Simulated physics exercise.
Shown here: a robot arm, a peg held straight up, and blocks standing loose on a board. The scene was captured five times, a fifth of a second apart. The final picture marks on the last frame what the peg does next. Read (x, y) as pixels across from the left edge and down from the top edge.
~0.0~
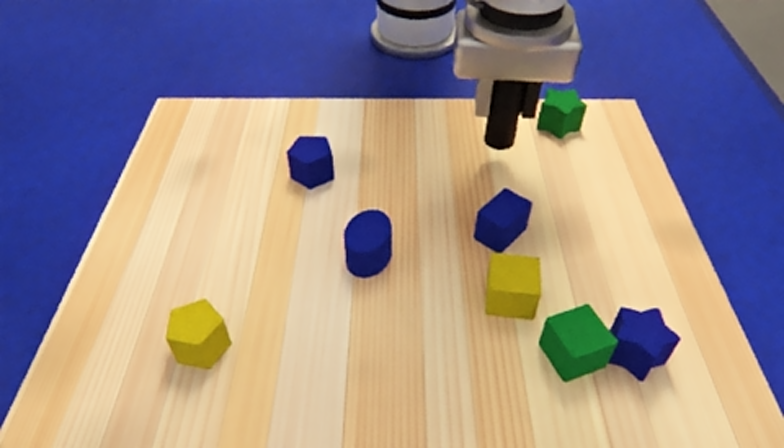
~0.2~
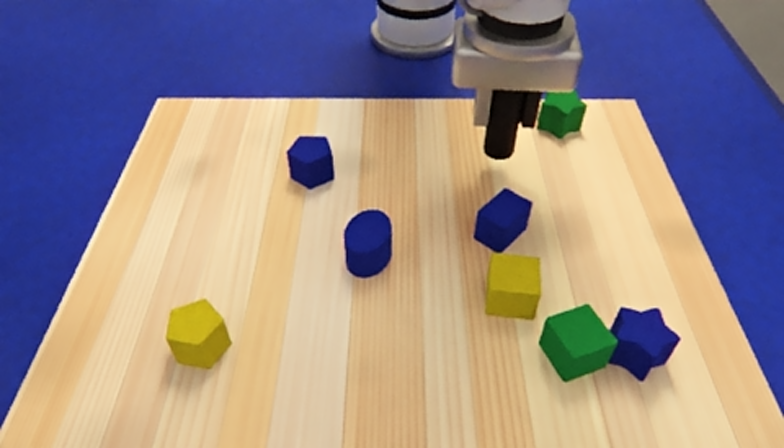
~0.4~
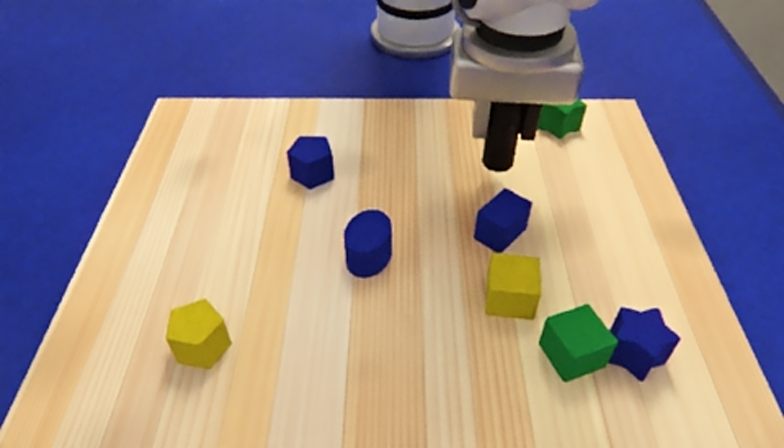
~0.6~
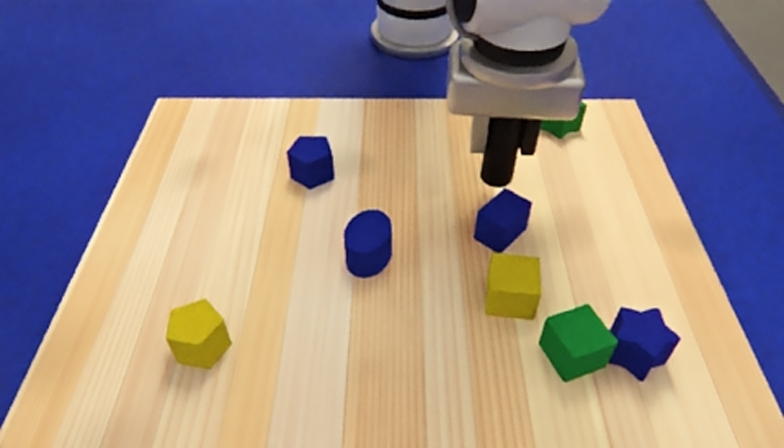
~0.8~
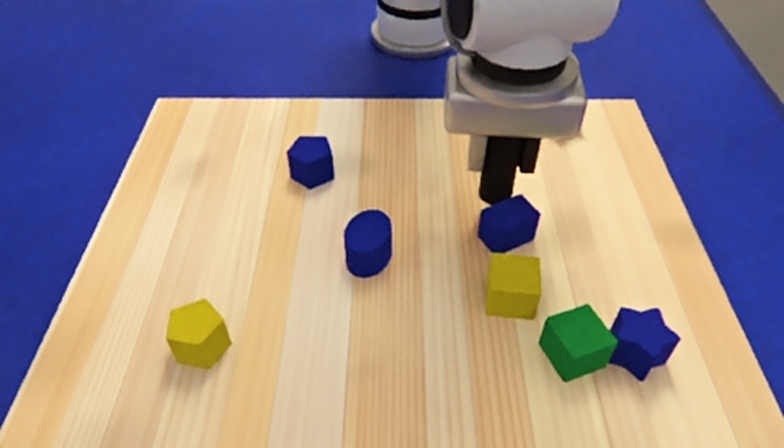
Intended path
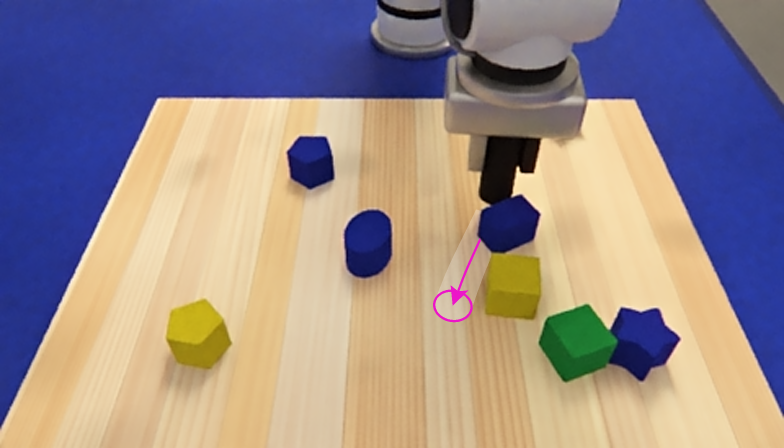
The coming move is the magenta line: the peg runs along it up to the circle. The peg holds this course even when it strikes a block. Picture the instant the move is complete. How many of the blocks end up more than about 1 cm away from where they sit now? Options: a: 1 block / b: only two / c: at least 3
My answer is option a.
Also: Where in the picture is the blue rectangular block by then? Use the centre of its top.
It comes to (518, 228).
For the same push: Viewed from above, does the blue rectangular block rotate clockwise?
The answer is no.
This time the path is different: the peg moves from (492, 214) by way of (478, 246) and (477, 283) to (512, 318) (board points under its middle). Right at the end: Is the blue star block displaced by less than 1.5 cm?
Short answer: Yes.
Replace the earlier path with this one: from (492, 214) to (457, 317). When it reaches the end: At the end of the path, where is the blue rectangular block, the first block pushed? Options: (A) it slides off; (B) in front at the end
(A)
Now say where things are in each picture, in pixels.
Lower end of the peg (499, 141), tops of blocks, blue rectangular block (505, 207), yellow square block (516, 273), in the first frame.
Peg (498, 151), blocks as before, in the second frame.
Peg (498, 163), blocks as before, in the third frame.
Peg (496, 177), blocks as before, in the fourth frame.
Peg (495, 195), blue rectangular block (511, 211), yellow square block (516, 273), in the fifth frame.
The drawn path runs from (492, 214) directly to (453, 306).
What follows on the original path. One third of the way, peg (482, 223); blue rectangular block (518, 227), turned 50° anticlockwise.
Two thirds of the way, peg (468, 254); blue rectangular block (518, 228), turned 50° anticlockwise.
At the end, peg (455, 287); blue rectangular block (518, 228), turned 50° anticlockwise; yellow square block not moved.
